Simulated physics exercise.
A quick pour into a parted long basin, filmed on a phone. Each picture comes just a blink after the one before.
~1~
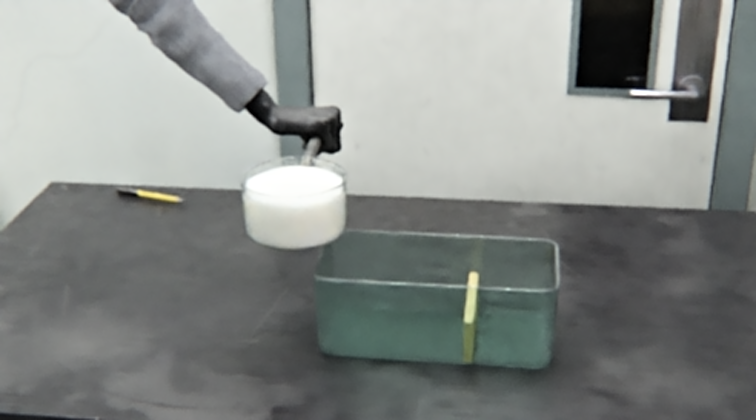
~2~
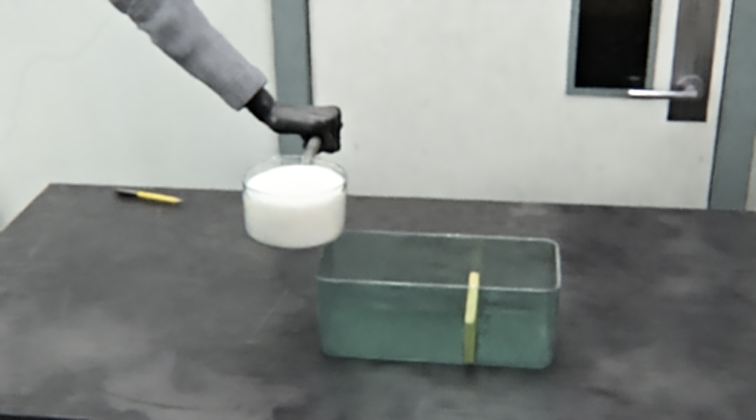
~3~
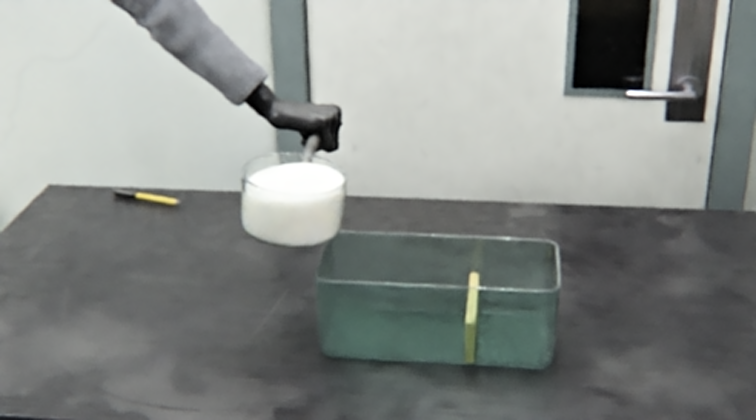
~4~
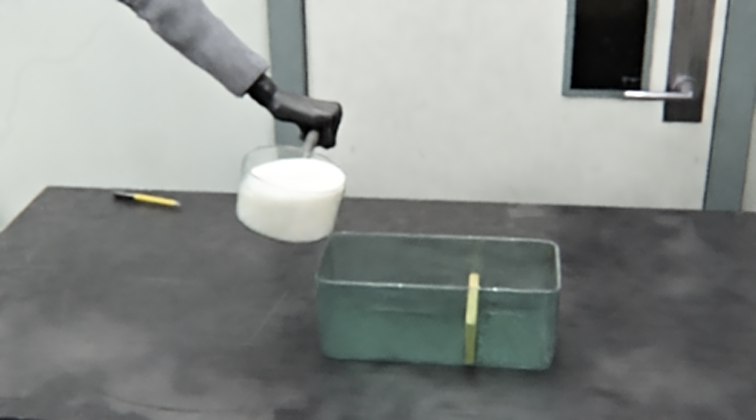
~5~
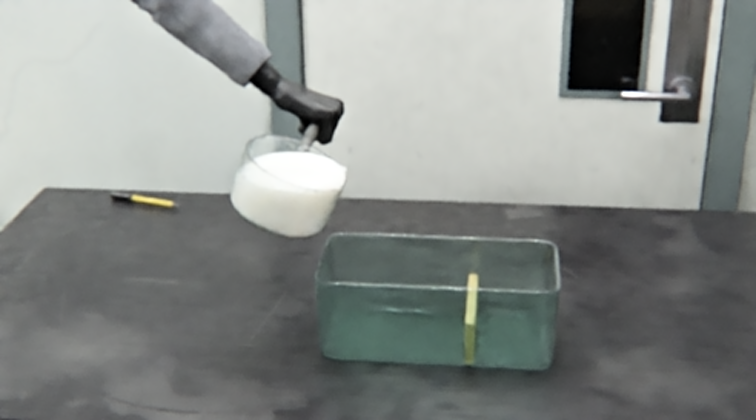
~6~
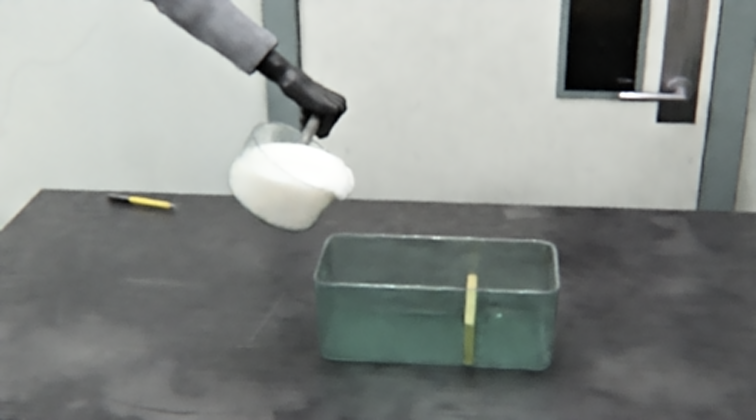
Black-gloved hand holding a clear round container of white milk above a divided glass basin, steadily tilting it towards the right.
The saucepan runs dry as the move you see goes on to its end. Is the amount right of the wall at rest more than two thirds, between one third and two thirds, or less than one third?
Stops short of a third.
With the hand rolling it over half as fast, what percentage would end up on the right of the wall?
It comes to 0 per cent or so.
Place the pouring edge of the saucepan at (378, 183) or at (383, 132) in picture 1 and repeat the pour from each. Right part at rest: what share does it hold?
The first gives 30 %, the second 55 %.
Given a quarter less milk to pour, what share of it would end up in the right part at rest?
That share would be some 5 parts in a hundred.
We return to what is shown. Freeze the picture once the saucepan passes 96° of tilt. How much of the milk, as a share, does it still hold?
Roughly 40 percent remains at that point.
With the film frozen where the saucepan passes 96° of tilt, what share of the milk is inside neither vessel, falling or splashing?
It's close to 50 percent.
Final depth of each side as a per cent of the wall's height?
Left side: Approx. 50 %; right side: Approx. 0 %.
A moment on, the saucepan is tipped on its side and 38 per cent is still to pour, 14 is left of the wall and 0 right of it.
Next, the saucepan is tipped right over and 3 per cent is still to pour, 83 is left of the wall and 1 right of it.
Then the saucepan is tipped right over and 0 per cent is still to pour, 87 is left of the wall and 2 right of it.
Later the saucepan is tipped right over and 0 per cent is still to pour, 90 is left of the wall and 3 right of it.
Finally, 90 per cent lies left of the wall, 3 right of it and 7 outside.
